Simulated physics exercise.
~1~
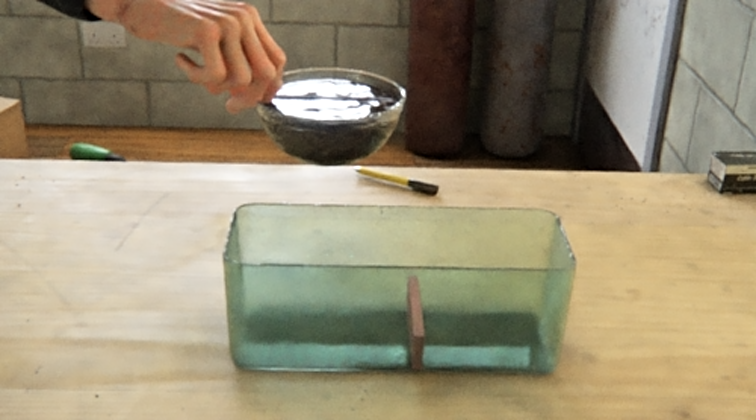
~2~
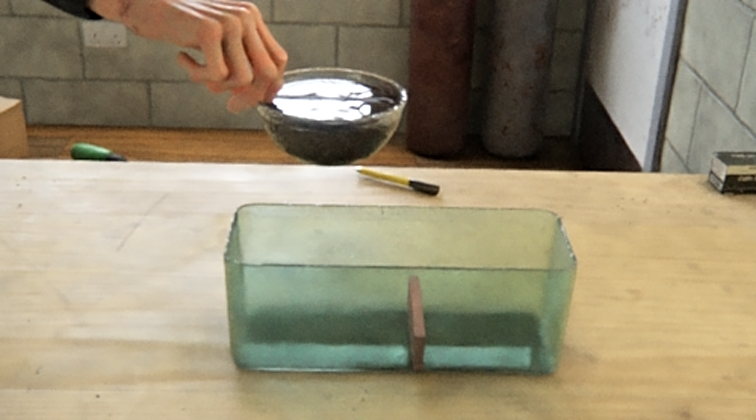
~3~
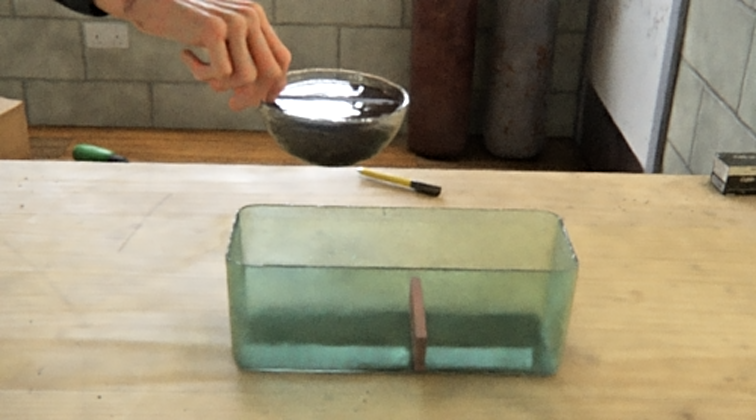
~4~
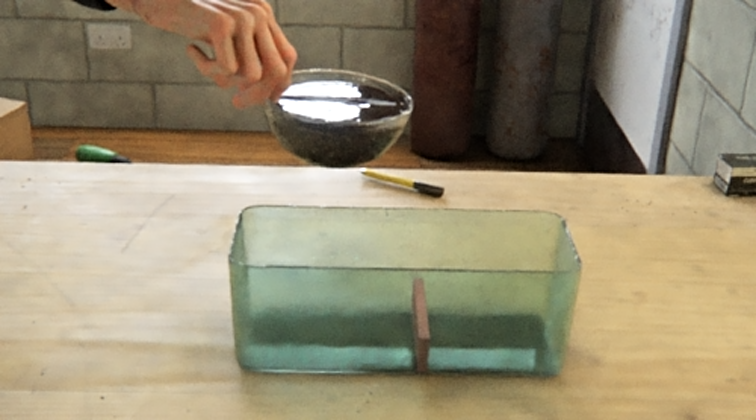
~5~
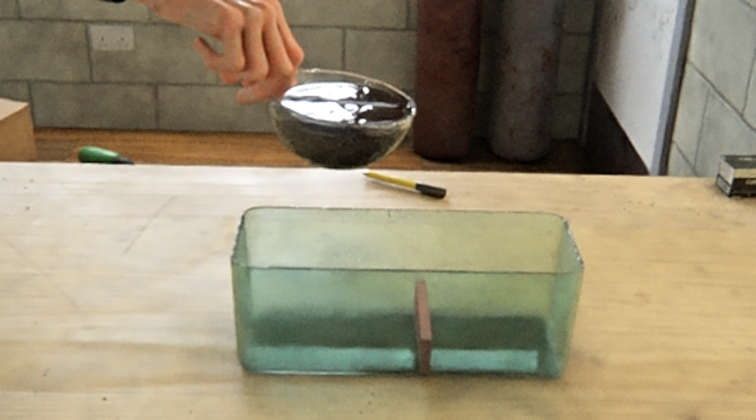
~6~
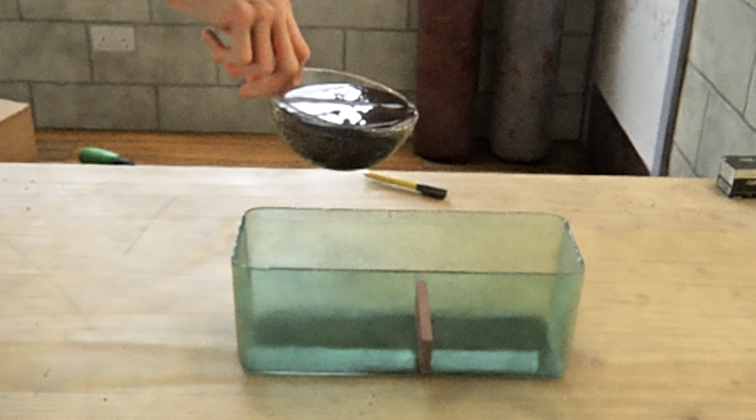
A hand at the upper left holds a clear glass bowl of dark liquid above a pale wooden table, seen from the front and slightly above, with grey block walls behind. On the table stand a long, greenish see-through basin with a low reddish-brown wall across its floor and a yellow-and-black pen beyond it. The hand slowly tilts the bowl rightward, lowering its right rim slightly.
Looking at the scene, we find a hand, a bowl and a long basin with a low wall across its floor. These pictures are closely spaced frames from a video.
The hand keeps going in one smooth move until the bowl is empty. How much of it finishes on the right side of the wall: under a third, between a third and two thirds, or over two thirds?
Over two thirds.
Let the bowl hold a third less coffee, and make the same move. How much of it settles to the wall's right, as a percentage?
Close to 75 per cent.
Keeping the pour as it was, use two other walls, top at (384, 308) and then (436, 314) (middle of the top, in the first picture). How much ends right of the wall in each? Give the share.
The first placement gives around 95 percent, the second 65 percent.
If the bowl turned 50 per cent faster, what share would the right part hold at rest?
Around 75 per cent ends up there.
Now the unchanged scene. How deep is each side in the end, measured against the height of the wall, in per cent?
I'd put the left at about 10 and the right at about 60.
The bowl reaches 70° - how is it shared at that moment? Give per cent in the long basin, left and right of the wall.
The left part holds close to 0 per cent, the right part close to 35.
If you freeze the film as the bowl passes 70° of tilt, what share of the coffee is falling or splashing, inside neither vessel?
About 35 %.
A moment on, the tilt is 70° and 29 per cent is still to pour, 1 is left of the wall and 35 right of it.
Next, the tilt is 107° and 0 per cent is still to pour, 14 is left of the wall and 85 right of it.
Then the tilt is 115° and 0 per cent is still to pour, 15 is left of the wall and 84 right of it.
Later the tilt is 115° and 0 per cent is still to pour, 16 is left of the wall and 84 right of it.
Finally, 16 per cent lies left of the wall, 84 right of it and 1 outside.
